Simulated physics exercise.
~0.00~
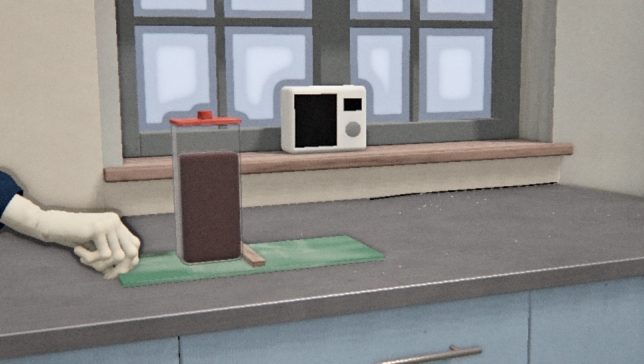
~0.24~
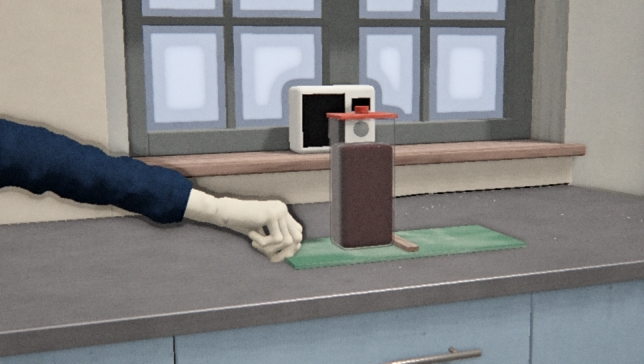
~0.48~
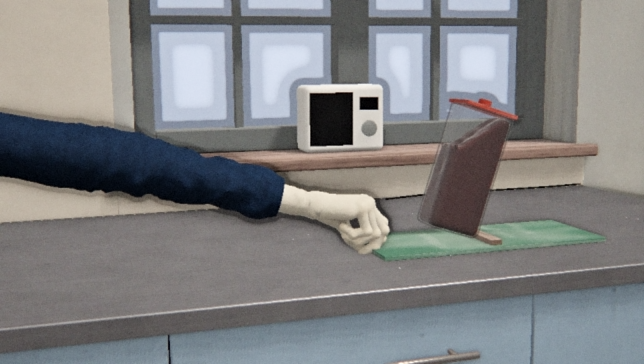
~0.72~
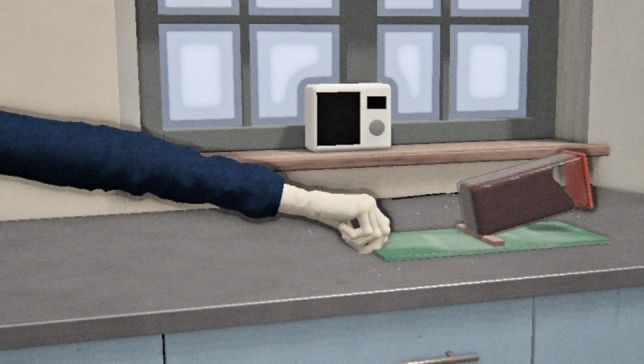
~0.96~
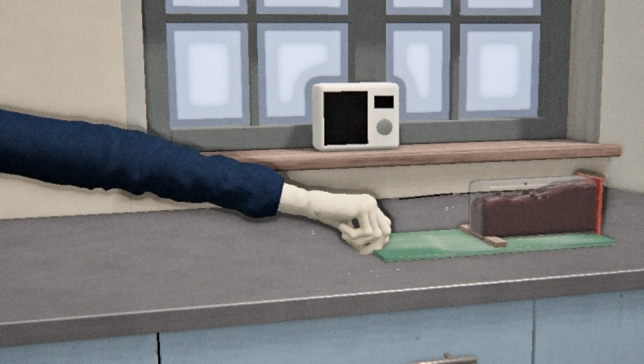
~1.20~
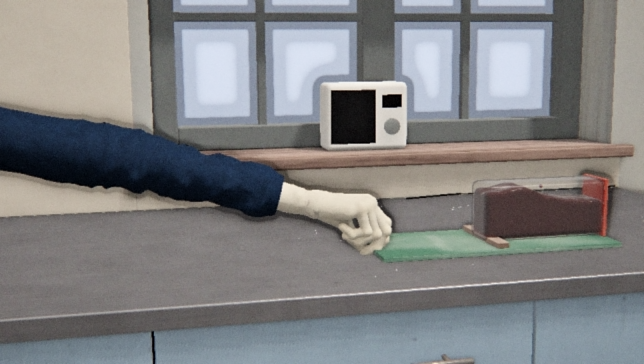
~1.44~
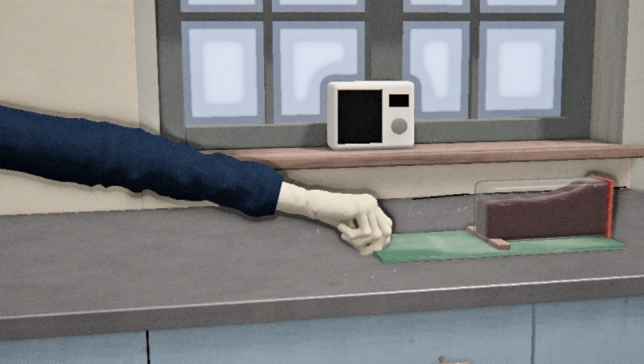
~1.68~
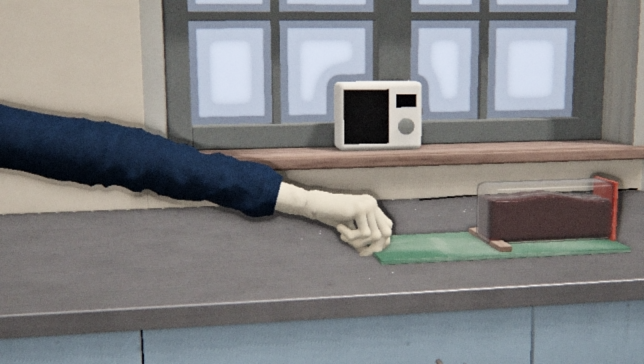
To begin with, a tall, clear square bottle with a red cap, partly filled with dark liquid, stands on a green board on a grey counter, before a window whose sill holds a small white appliance. A hand in a dark blue sleeve slides the board to the right, carrying the upright bottle along, its foot by a low strip. As the board comes to rest, the bottle tips to the right over the strip. It topples down onto its side, and the liquid levels out inside. Finally it lies still, cap to the right, the hand still at the board's edge.
